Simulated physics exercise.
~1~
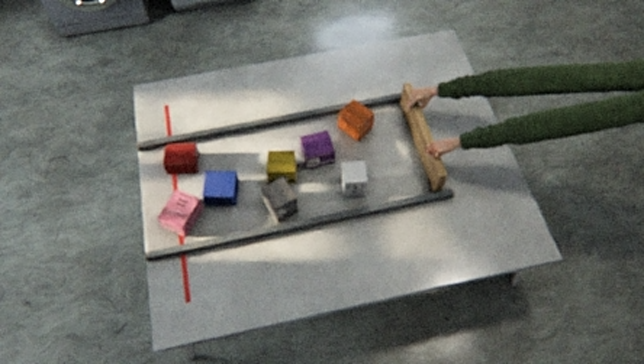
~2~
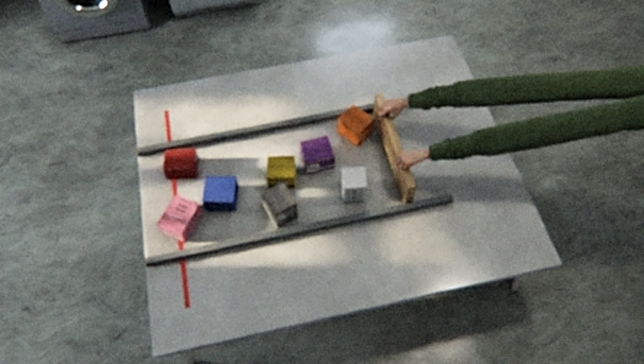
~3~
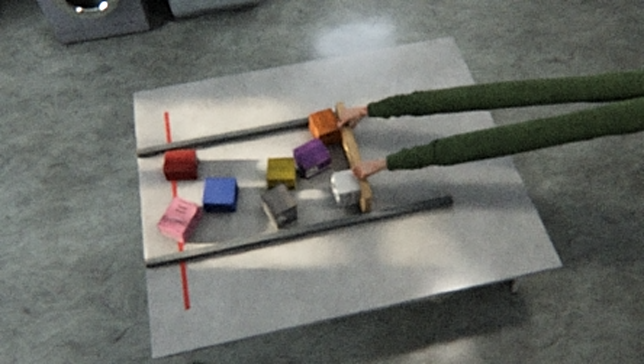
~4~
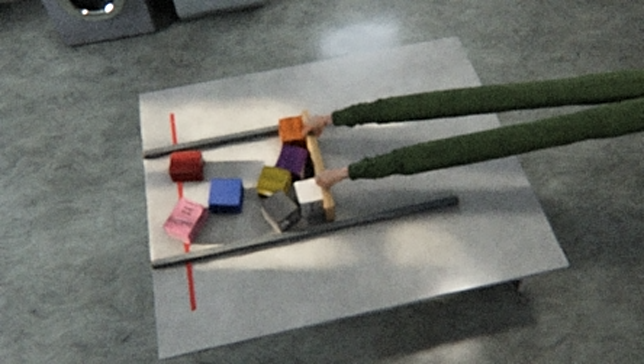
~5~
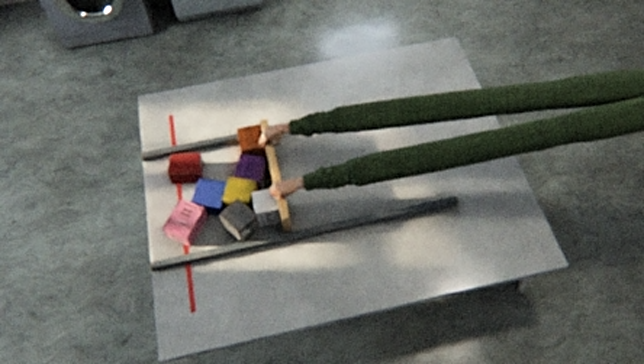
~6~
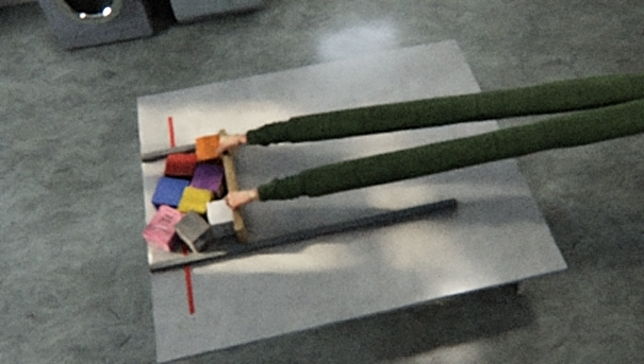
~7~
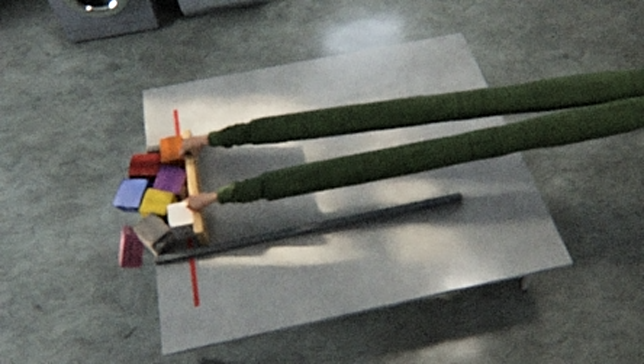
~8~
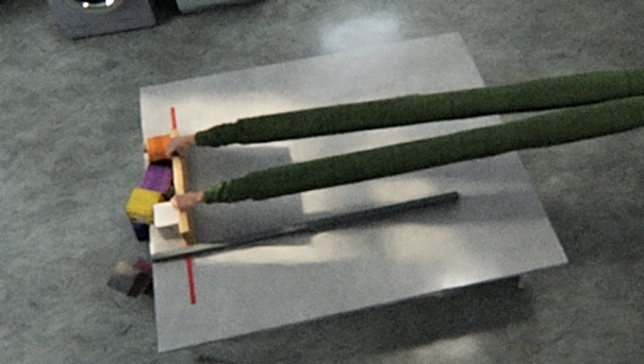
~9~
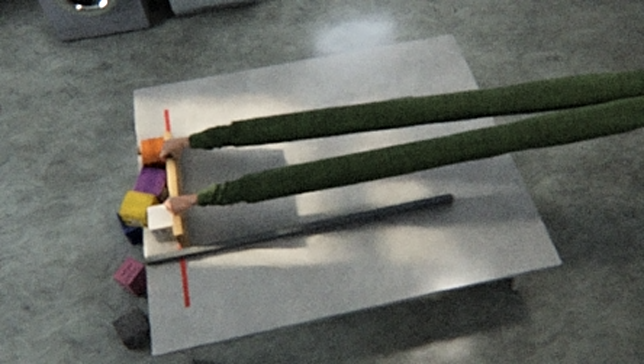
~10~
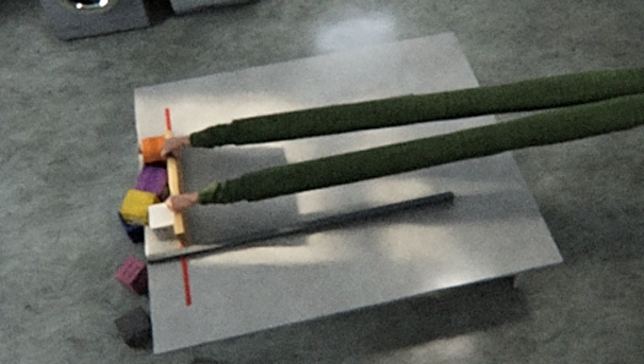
Two green-sleeved arms push a plank left to the red tape, knocking several blocks off.
